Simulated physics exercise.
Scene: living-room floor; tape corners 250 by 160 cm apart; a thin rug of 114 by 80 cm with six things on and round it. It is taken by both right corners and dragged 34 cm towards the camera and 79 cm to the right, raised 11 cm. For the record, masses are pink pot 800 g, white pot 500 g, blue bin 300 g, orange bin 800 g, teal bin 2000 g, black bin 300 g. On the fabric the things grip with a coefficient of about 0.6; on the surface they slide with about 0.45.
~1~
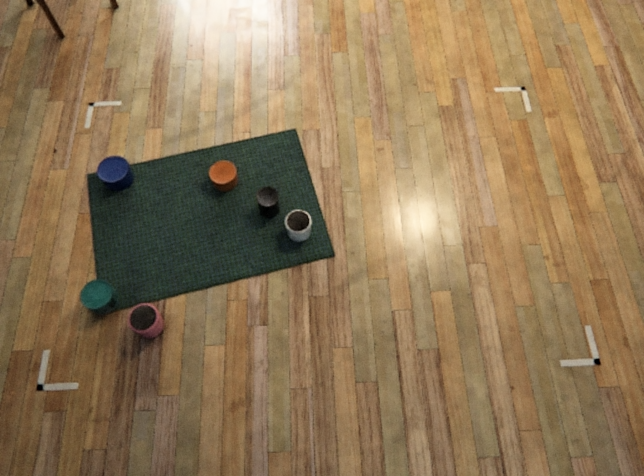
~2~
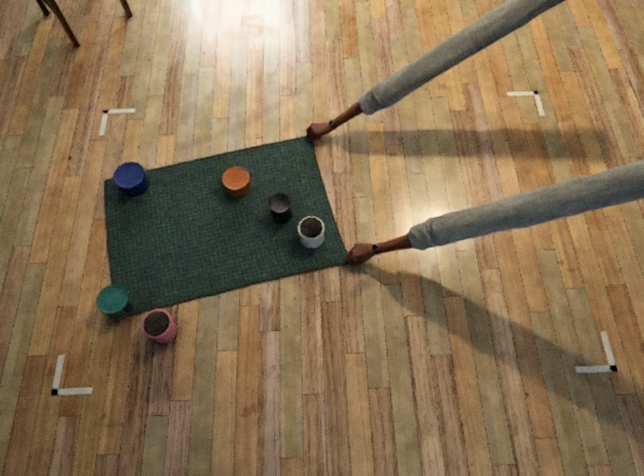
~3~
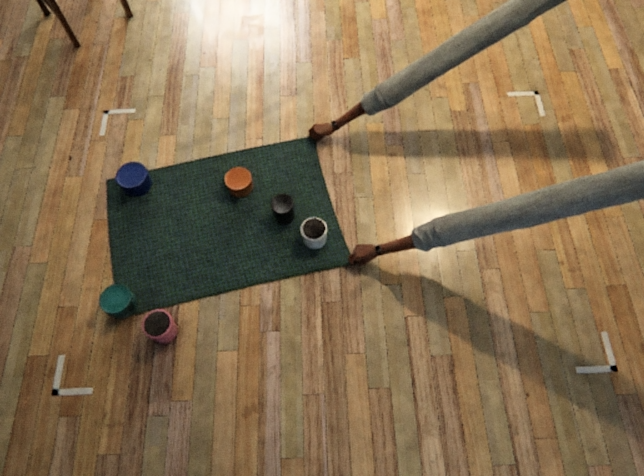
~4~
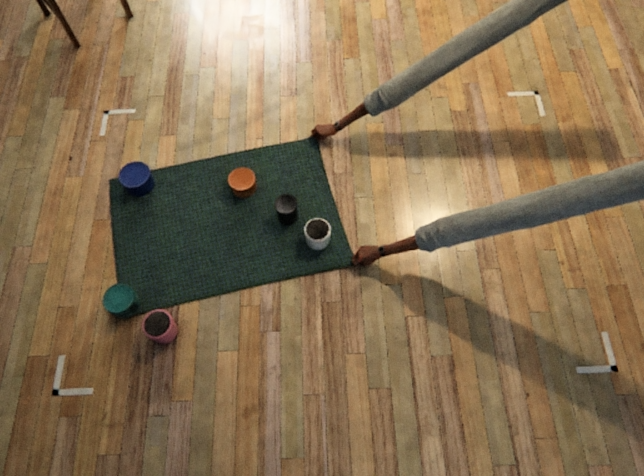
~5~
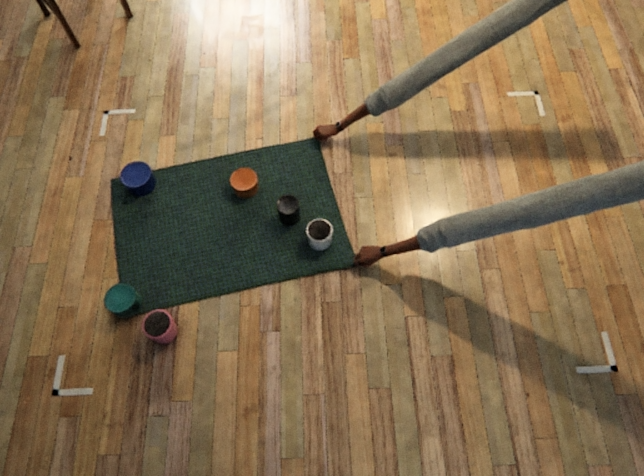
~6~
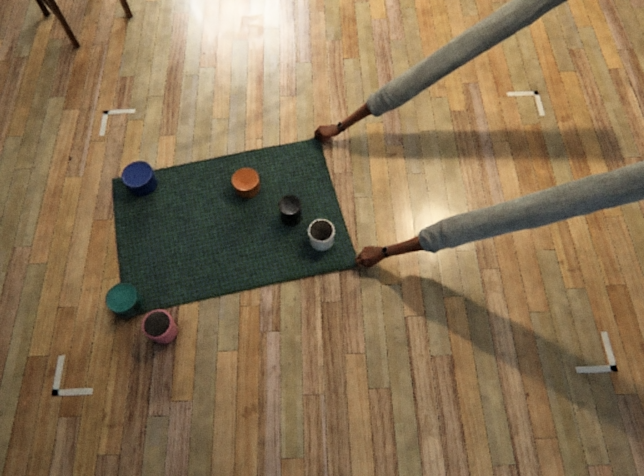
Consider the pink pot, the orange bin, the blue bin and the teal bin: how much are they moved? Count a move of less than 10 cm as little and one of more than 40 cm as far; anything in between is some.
In order: The pink pot moves little; the orange bin moves far; the blue bin moves far; the teal bin moves far.
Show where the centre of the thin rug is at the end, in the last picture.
It sits near (392, 254) in pixels.
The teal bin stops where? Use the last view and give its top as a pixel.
Last view, top position: About (282, 316).
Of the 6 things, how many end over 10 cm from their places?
The answer is 5 of them.
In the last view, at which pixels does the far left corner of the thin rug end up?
It settles at roughly (283, 188).
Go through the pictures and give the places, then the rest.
In the first frame, pink pot (143, 317); orange bin (223, 172); blue bin (113, 169); teal bin (96, 294); thin rug corners (87, 174) (296, 128) (335, 256).
In the second frame, blue bin (129, 175); thin rug corners (104, 180); grip (351, 262).
In the third frame, white pot (314, 228); black bin (282, 203); blue bin (131, 174); thin rug corners (106, 180); grip (354, 263).
In the fourth frame, white pot (317, 229); black bin (286, 204); blue bin (134, 174); thin rug corners (109, 180); grip (357, 264).
In the fifth frame, white pot (319, 230); black bin (288, 204); orange bin (243, 179); thin rug corners (110, 179); grip (359, 265).
In the sixth frame, pink pot (157, 324); orange bin (245, 179); blue bin (137, 174); teal bin (121, 297); thin rug corners (112, 179); grip (361, 265).
Next, middle of the thin rug at (274, 224); blue bin 31 cm off its start, orange bin 30 cm off its start, teal bin 26 cm off its start.
Then, middle of the thin rug at (321, 233); blue bin 59 cm off its start, orange bin 54 cm off its start, teal bin 48 cm off its start.
After that, middle of the thin rug at (367, 245); blue bin 83 cm off its start at (288, 185), orange bin 78 cm off its start at (382, 216), teal bin 70 cm off its start at (261, 311).
Later, middle of the thin rug at (392, 254); blue bin 96 cm off its start, orange bin 94 cm off its start, teal bin 80 cm off its start.
At the end, middle of the thin rug at (392, 254); blue bin 96 cm off its start at (313, 190), orange bin 94 cm off its start at (414, 224), teal bin 80 cm off its start at (282, 316), pink pot 1 cm off its start at (158, 325).
